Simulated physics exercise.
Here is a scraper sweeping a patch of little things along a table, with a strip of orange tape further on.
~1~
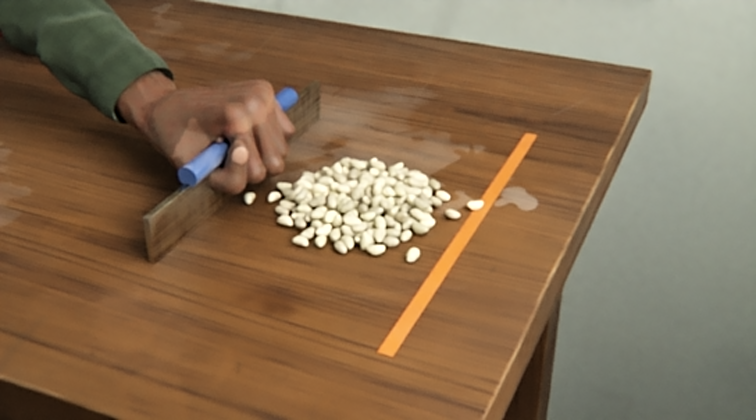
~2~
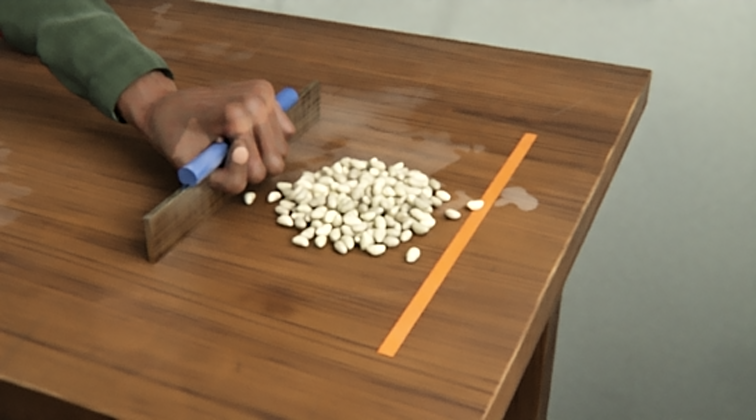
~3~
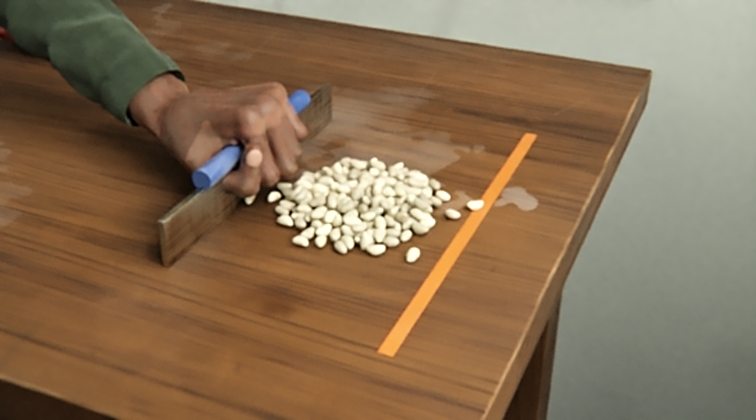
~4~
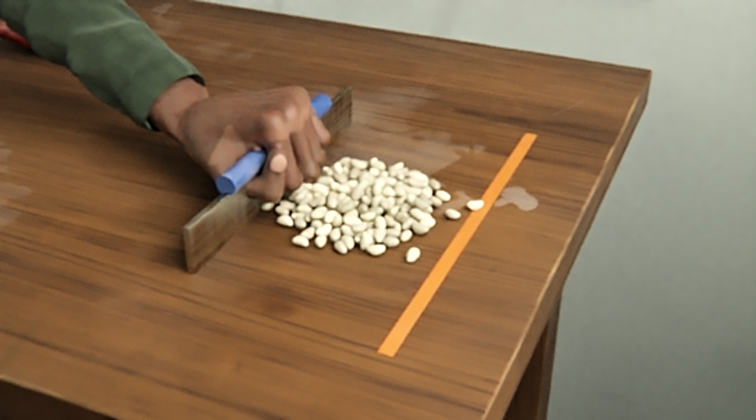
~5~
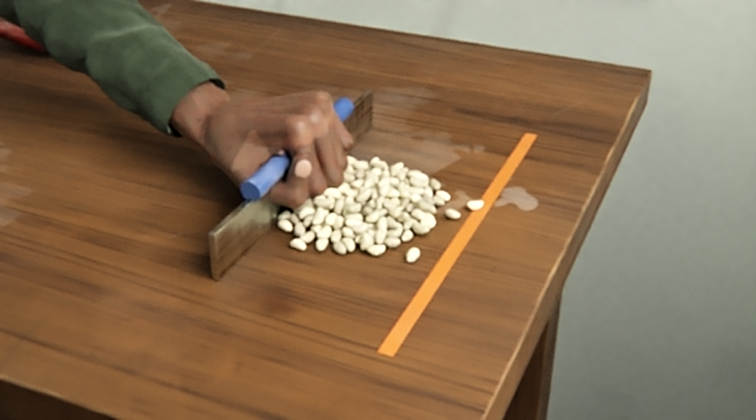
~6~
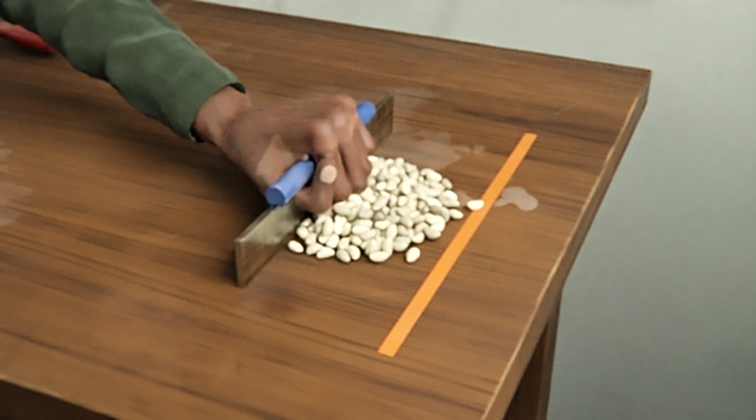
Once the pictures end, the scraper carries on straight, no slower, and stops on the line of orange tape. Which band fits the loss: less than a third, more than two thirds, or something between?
Below a third.
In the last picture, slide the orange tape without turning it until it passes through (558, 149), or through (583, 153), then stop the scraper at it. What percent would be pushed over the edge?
The shares are 50 and 80 percent, in that order.
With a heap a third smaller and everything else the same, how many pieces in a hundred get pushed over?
I'd say close to 0 %.
Shortly afterwards, scraper still moving, near (402, 173); heap all on the table, its front near (519, 226).
Next, scraper stopped at the orange tape; heap a little over the edge.
In the end, scraper stopped at the orange tape; heap a little over the edge.
